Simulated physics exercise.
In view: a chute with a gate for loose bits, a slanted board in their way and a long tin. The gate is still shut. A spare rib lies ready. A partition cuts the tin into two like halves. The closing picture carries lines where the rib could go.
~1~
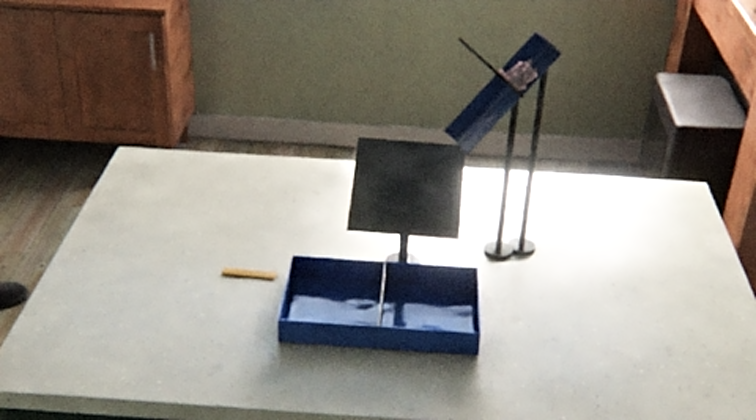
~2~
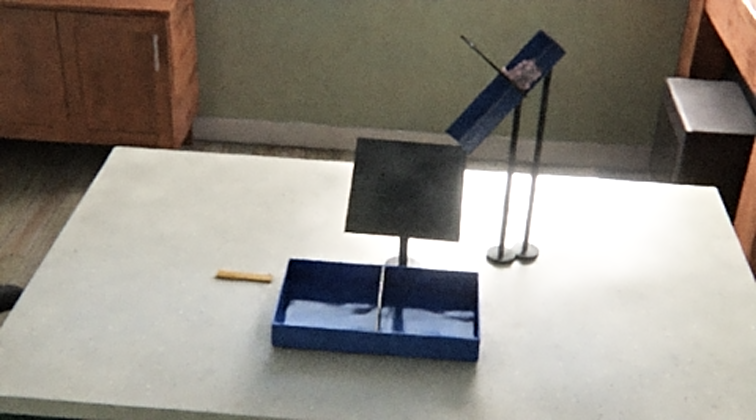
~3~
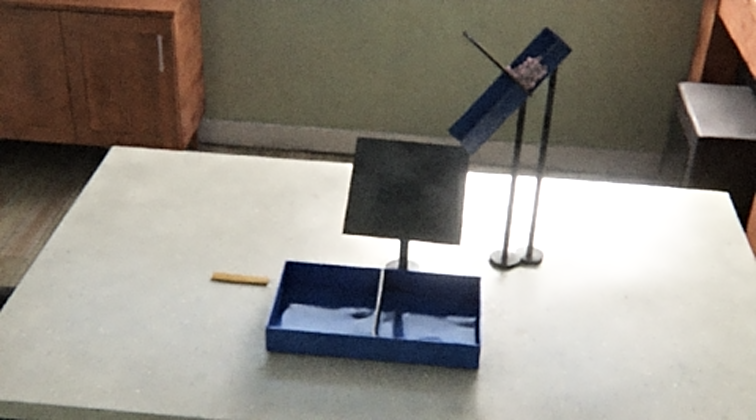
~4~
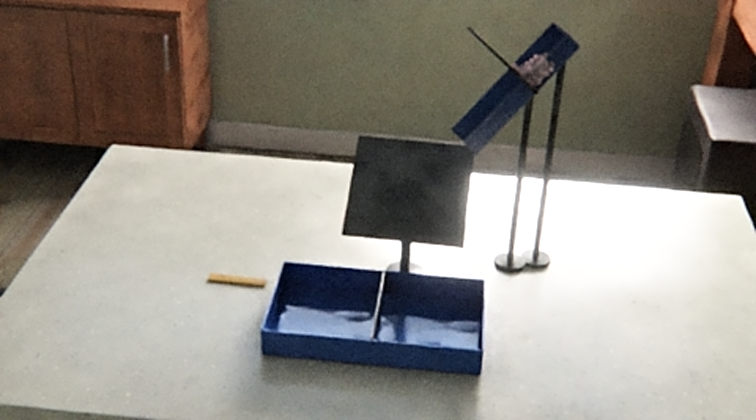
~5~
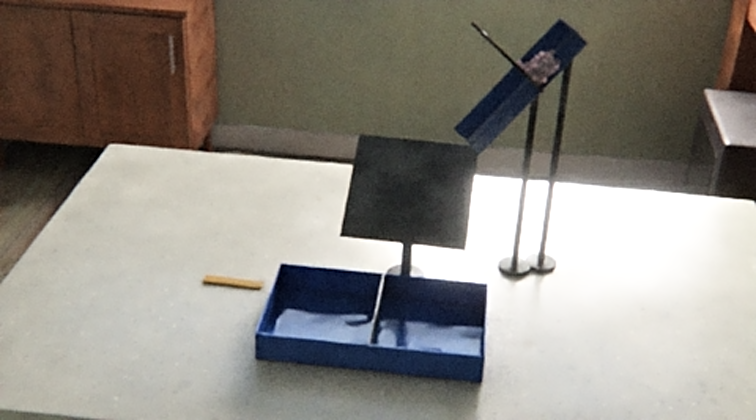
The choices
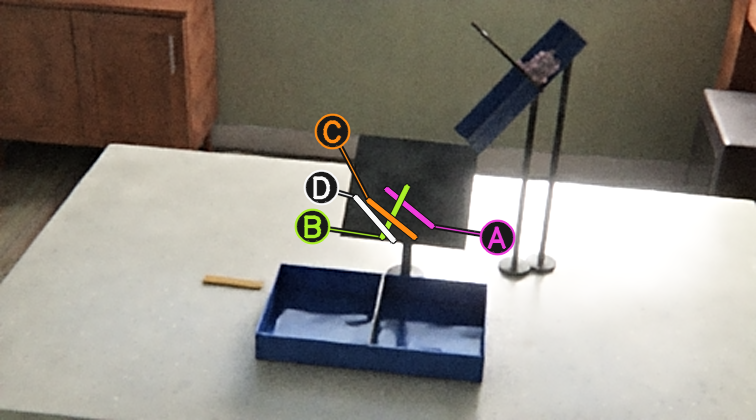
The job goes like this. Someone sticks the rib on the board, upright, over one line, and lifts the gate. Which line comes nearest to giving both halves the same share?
Take B.
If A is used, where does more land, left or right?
More lands on the right.
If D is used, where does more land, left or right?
Right.
On the marked copy, line A from (386, 189) to (432, 226); line B from (407, 186) to (382, 237); line C from (368, 200) to (414, 237); line D from (355, 197) to (393, 240).
For line A, of what is caught, about a tenth in the left half, the larger part in the right.
For line B, of what is caught, roughly half in the left half, roughly half in the right.
For line C, of what is caught, about a tenth in the left half, almost all in the right.
For line D, of what is caught, about a tenth in the left half, almost all in the right.
